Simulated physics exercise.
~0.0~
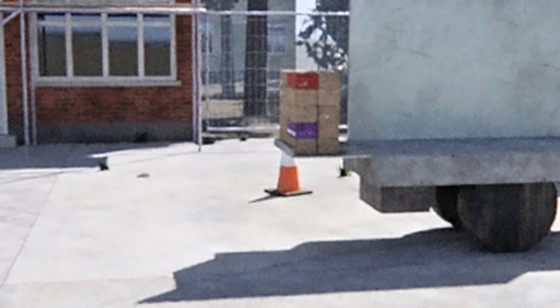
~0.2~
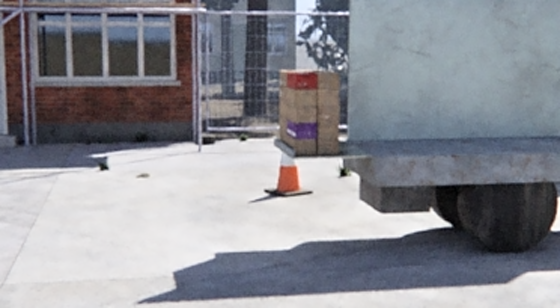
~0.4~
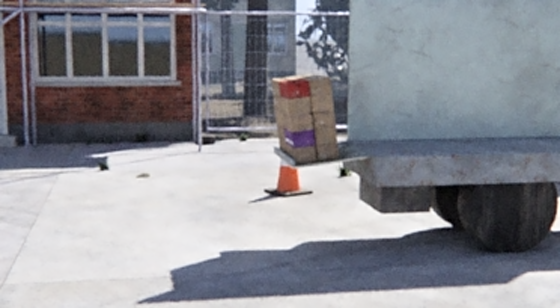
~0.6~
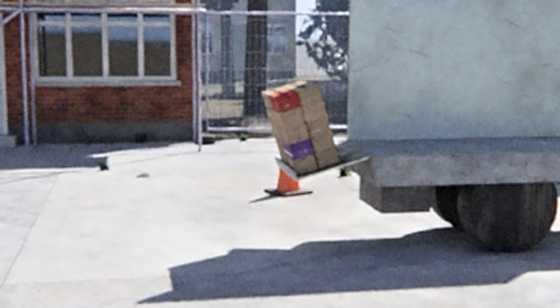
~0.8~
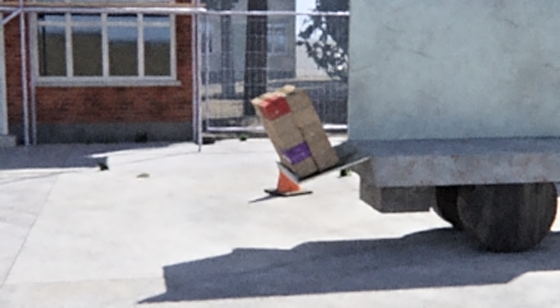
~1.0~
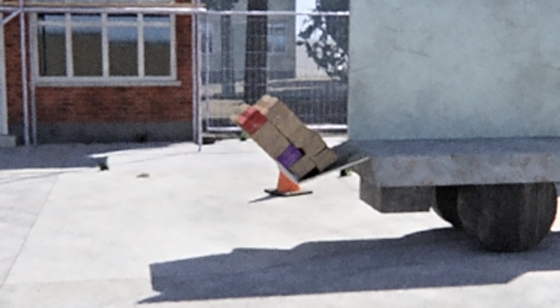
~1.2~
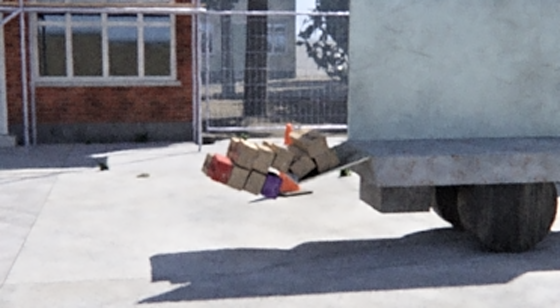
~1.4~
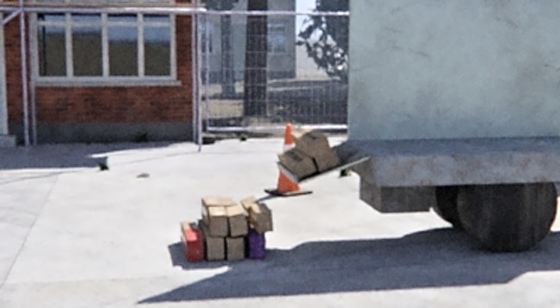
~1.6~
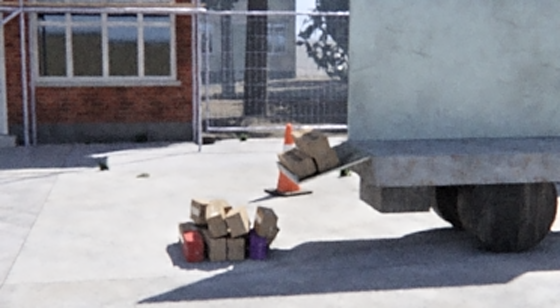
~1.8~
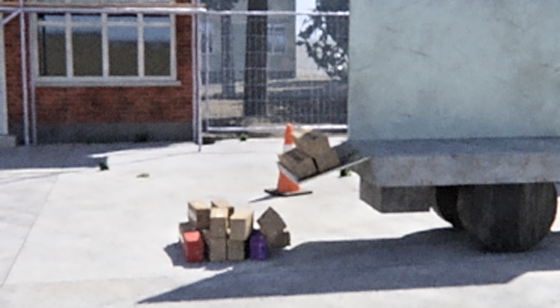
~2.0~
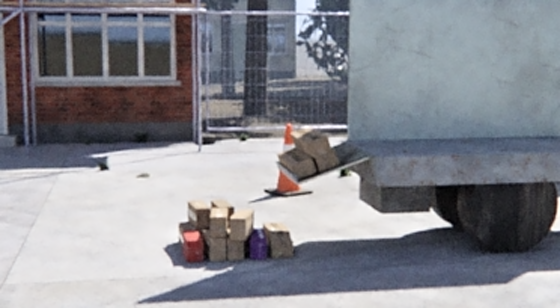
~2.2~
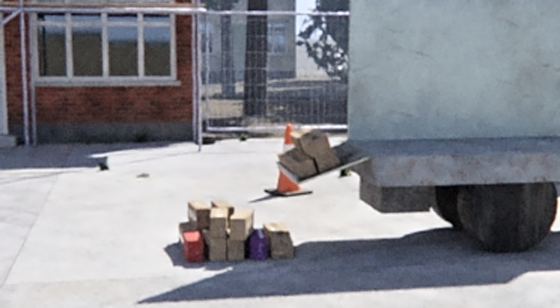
In a sunlit paved yard, beside a brick building and a wire fence, a tall stack of brown cartons, one red and one purple, stands at the back of a parked truck near an orange cone. The platform beneath it tips down toward the left, and the whole stack leans with it. The leaning column pitches over further, then breaks apart as its upper part drops to the ground. Most of the cartons land in a low heap, where a few shift and settle. The red and purple ones lie among them, while several brown cartons stay on the sloping platform.
